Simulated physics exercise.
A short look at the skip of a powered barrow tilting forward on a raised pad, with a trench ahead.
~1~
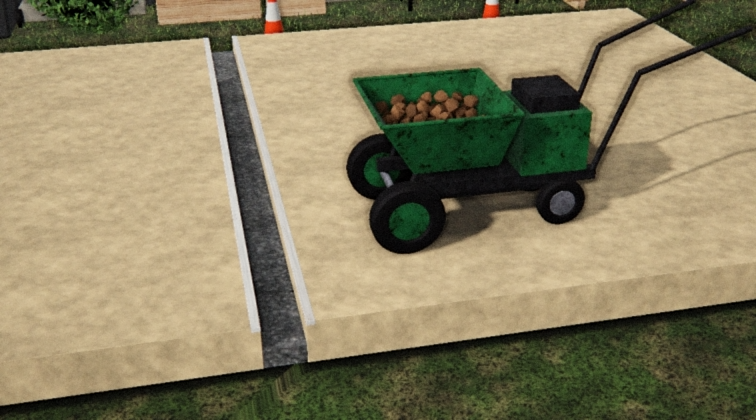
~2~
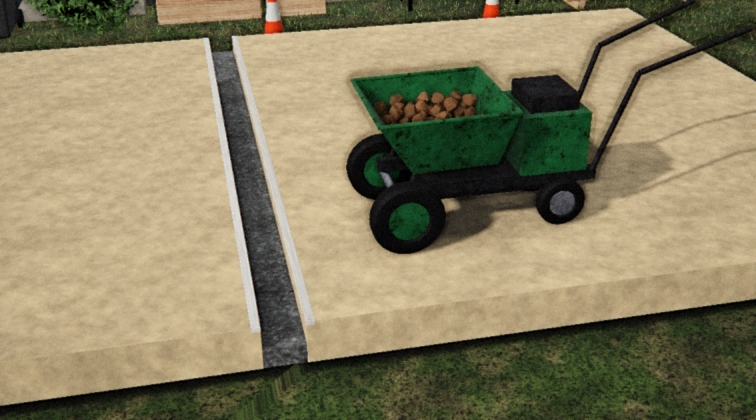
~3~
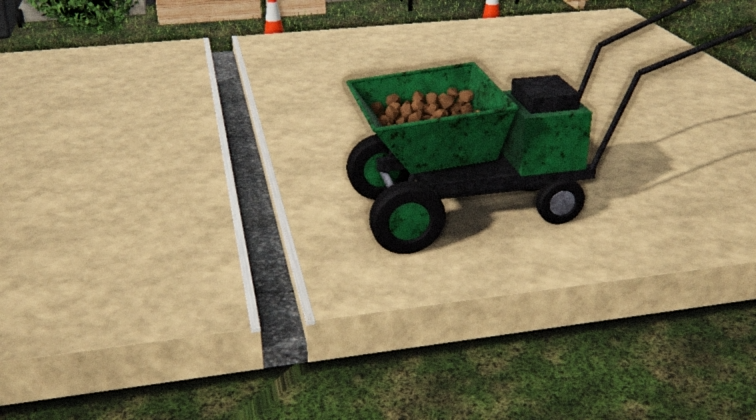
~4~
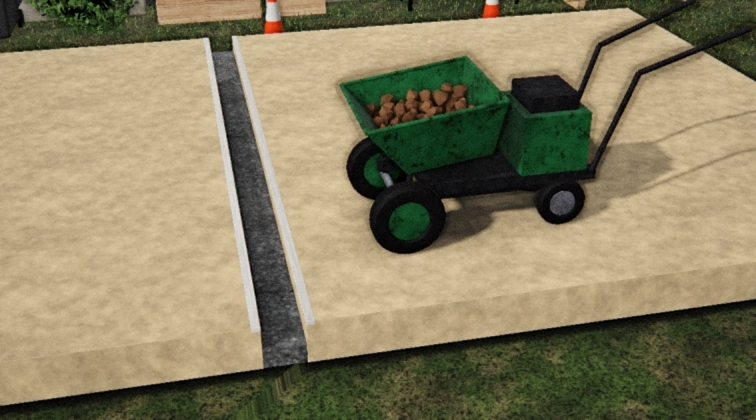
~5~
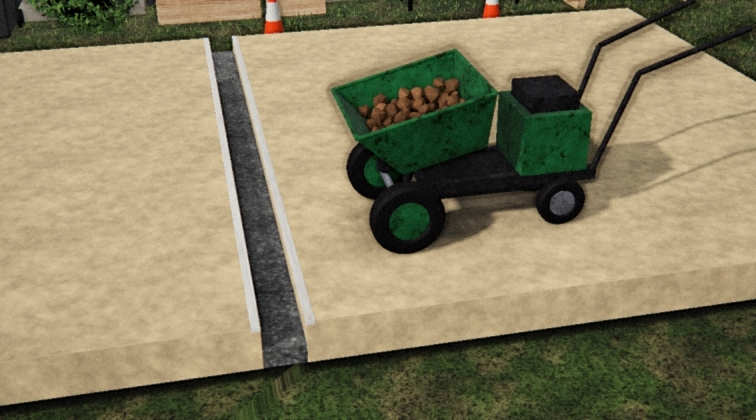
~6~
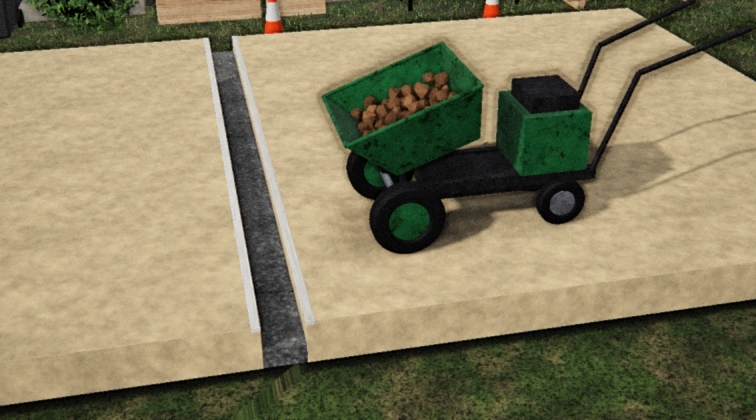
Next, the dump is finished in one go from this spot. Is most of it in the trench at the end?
The trench ends with more than half of it.
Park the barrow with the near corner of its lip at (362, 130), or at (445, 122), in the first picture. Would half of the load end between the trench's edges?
One: Above a half. Two: Less than half.
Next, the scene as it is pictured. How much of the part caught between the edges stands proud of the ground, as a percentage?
It comes to 30 per cent or so.
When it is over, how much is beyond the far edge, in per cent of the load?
Near 10 %.
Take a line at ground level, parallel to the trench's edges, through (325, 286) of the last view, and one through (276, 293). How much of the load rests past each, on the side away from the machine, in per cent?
First some 100, then 40 per cent.
Just after the last frame, skip tipped steeply; every one in the skip.
A moment on, skip tipped right over; almost all in the skip; just a few in or heaped over the trench.
Further on, skip tipped right over; roughly half in the skip; just a few short of the trench; roughly half in or heaped over the trench; just a few beyond it.
When it is over, skip tipped right over; about a tenth short of the trench; the larger part in or heaped over the trench; about a tenth beyond it.
